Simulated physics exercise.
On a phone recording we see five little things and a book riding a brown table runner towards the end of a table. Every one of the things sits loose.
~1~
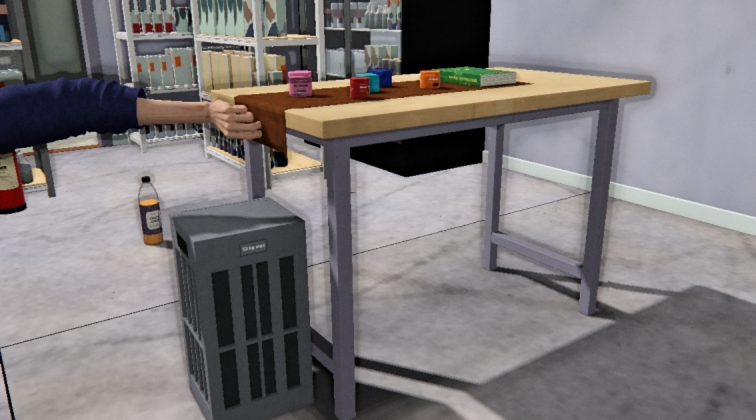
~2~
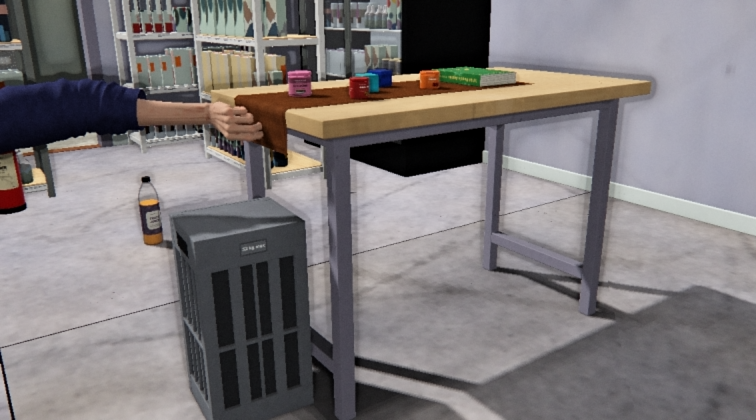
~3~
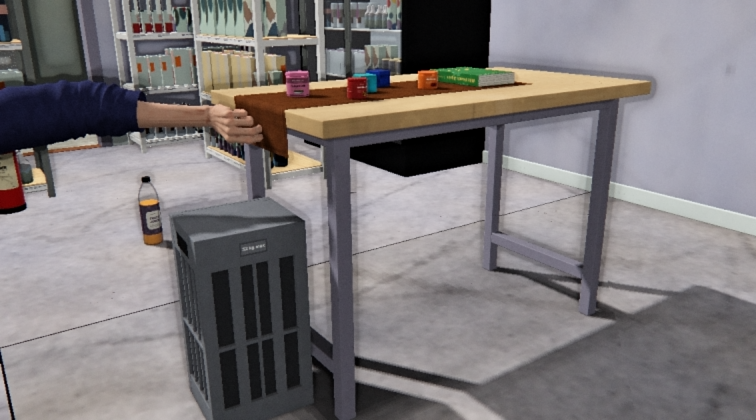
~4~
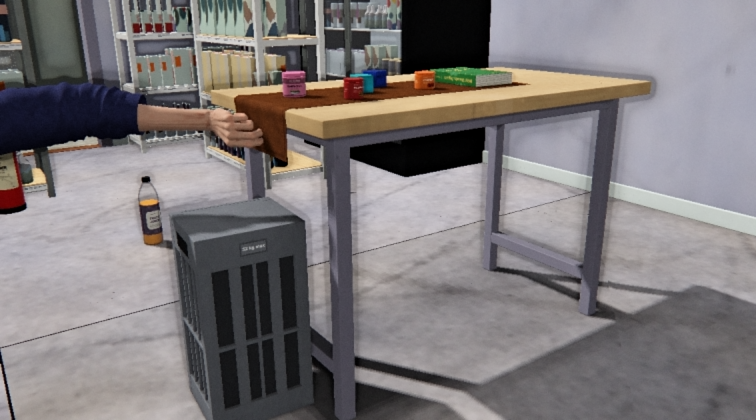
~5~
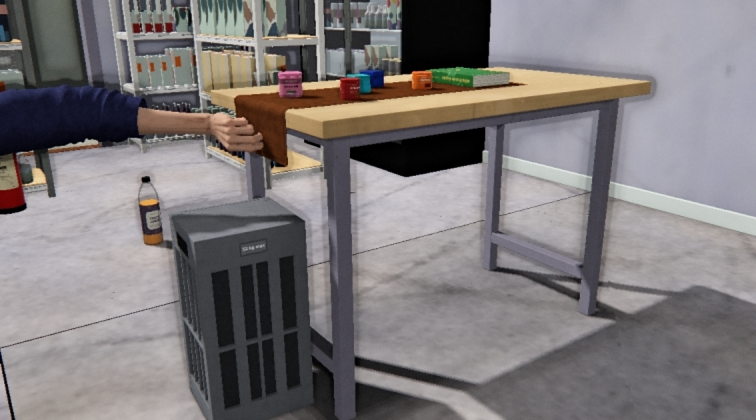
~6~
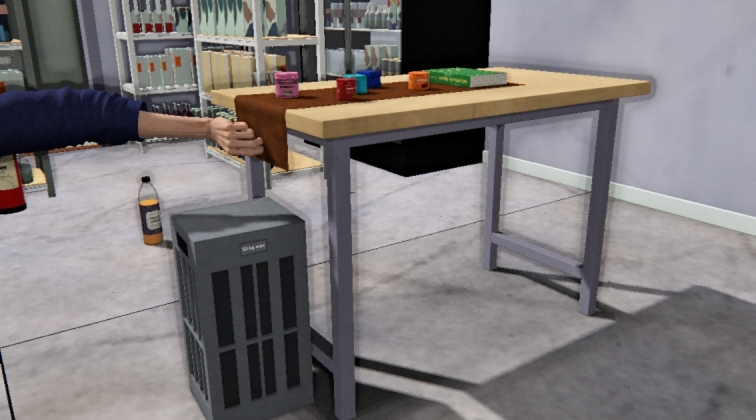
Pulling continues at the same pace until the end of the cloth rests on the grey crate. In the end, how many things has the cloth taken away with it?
One ends up below.
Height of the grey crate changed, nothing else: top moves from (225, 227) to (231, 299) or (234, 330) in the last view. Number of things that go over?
The tally is 3 and 4.
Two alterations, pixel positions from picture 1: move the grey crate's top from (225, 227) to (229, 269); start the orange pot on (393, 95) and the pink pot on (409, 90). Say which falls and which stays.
The orange pot stays put, the pink pot stays put.
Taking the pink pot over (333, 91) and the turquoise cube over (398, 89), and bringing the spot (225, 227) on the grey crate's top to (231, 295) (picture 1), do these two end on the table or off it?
The pink pot tumbles off; the turquoise cube remains up.
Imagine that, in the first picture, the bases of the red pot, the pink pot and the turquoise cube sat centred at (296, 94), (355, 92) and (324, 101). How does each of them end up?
Here's the result: The red pot leaves the top, the pink pot remains in place and the turquoise cube leaves the top.
Soon after, hem near (262, 180); all still up.
After that, hem on the crate; pink pot gone.
In the end, hem on the crate; pink pot gone. The count of fallen things is one.
